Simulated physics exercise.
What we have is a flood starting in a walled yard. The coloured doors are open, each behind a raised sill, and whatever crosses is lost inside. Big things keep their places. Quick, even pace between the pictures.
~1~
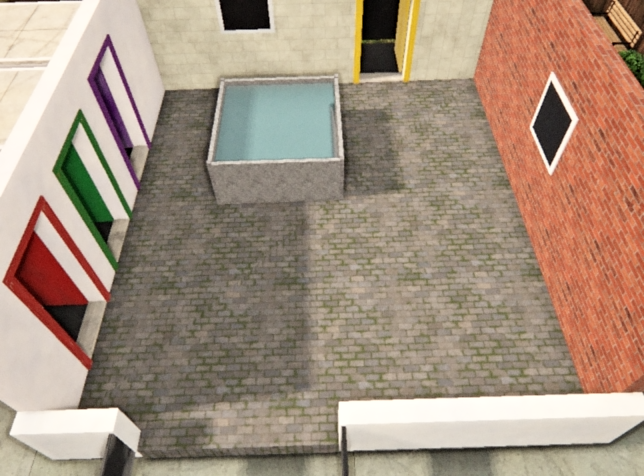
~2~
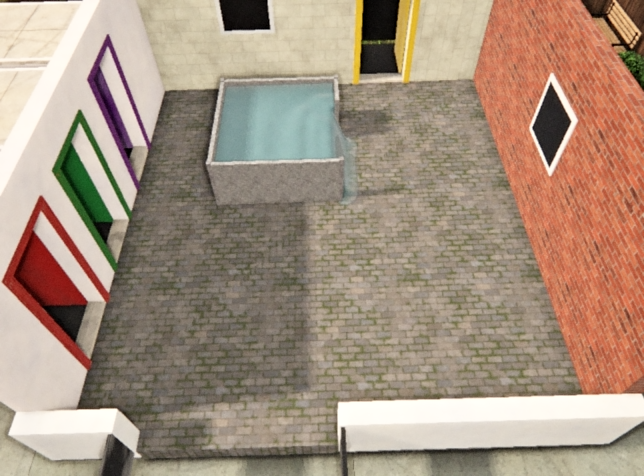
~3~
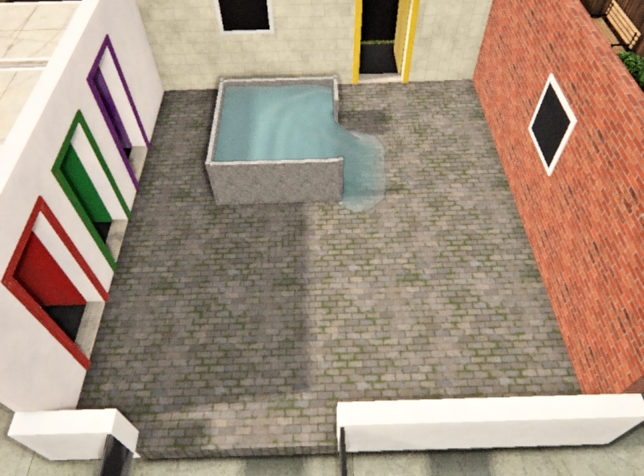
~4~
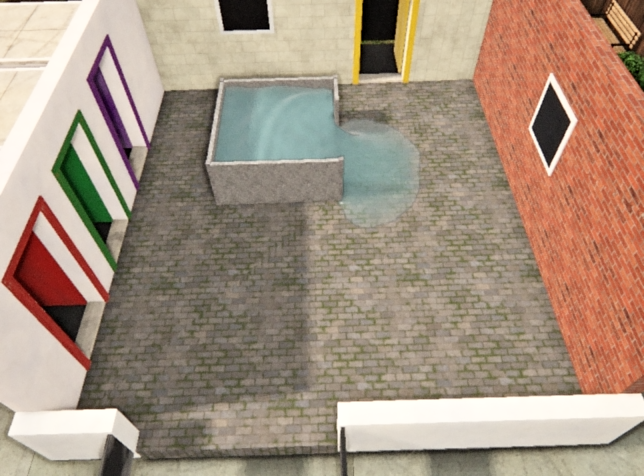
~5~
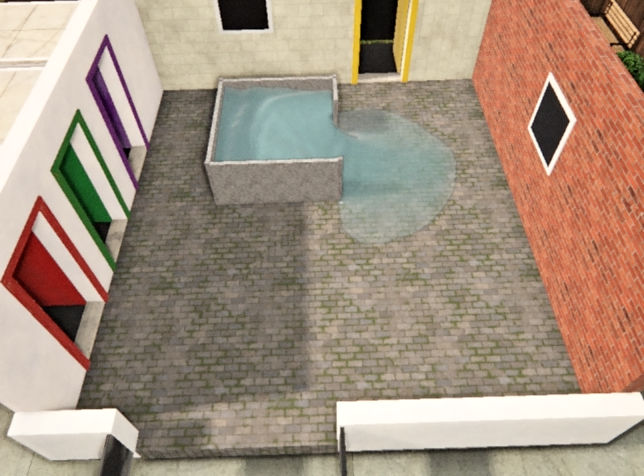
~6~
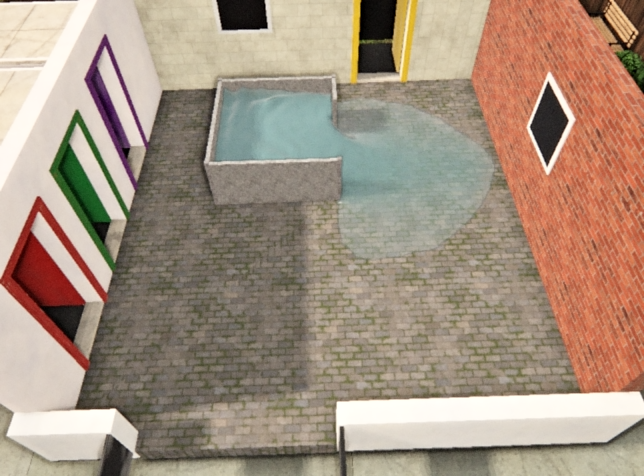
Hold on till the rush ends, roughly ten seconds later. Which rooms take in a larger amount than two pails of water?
Result: Most likely the purple door gets two buckets or less; most likely the yellow door gets too much water; most likely the green door gets too much water; most likely the red door gets too much water.
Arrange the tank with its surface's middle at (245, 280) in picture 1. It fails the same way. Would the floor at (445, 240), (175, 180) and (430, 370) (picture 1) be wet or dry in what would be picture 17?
Log: Flood; no flood; flood.
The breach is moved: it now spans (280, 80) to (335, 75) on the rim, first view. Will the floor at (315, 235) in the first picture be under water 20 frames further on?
At that place: No water.
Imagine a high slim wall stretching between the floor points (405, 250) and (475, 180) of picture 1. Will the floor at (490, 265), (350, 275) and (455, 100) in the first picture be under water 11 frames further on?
Taking the points in turn, they are inundated, inundated and inundated.
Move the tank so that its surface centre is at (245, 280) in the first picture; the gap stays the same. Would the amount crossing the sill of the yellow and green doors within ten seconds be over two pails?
Looking at it, the yellow door breaks the limit and the green door comes in under.
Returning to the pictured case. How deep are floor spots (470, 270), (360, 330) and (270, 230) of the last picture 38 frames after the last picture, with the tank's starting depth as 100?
Respectively 10, 8 and 0 per cent.
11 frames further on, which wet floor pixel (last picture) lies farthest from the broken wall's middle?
Farthest reach: About (575, 414).
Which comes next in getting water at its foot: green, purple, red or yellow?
I'd say it's the yellow-painted one.
A moment on, water covers 30 % of the floor; the purple door not reached, the yellow door wet at the sill, nothing in, the green door not reached, the red door not reached.
Next, water covers 35 % of the floor; the purple door not reached, the yellow door wet at the sill, nothing in, the green door not reached, the red door not reached.
Then, water covers 50 % of the floor; the purple door not reached, the yellow door under two buckets in, the green door not reached, the red door not reached.
Later, water covers 85 % of the floor; the purple door wet at the sill, nothing in, the yellow door over two buckets in, the green door wet at the sill, nothing in, the red door over two buckets in.
In the end, water covers 95 % of the floor; the purple door wet at the sill, nothing in, the yellow door over two buckets in, the green door over two buckets in, the red door far over two buckets in.
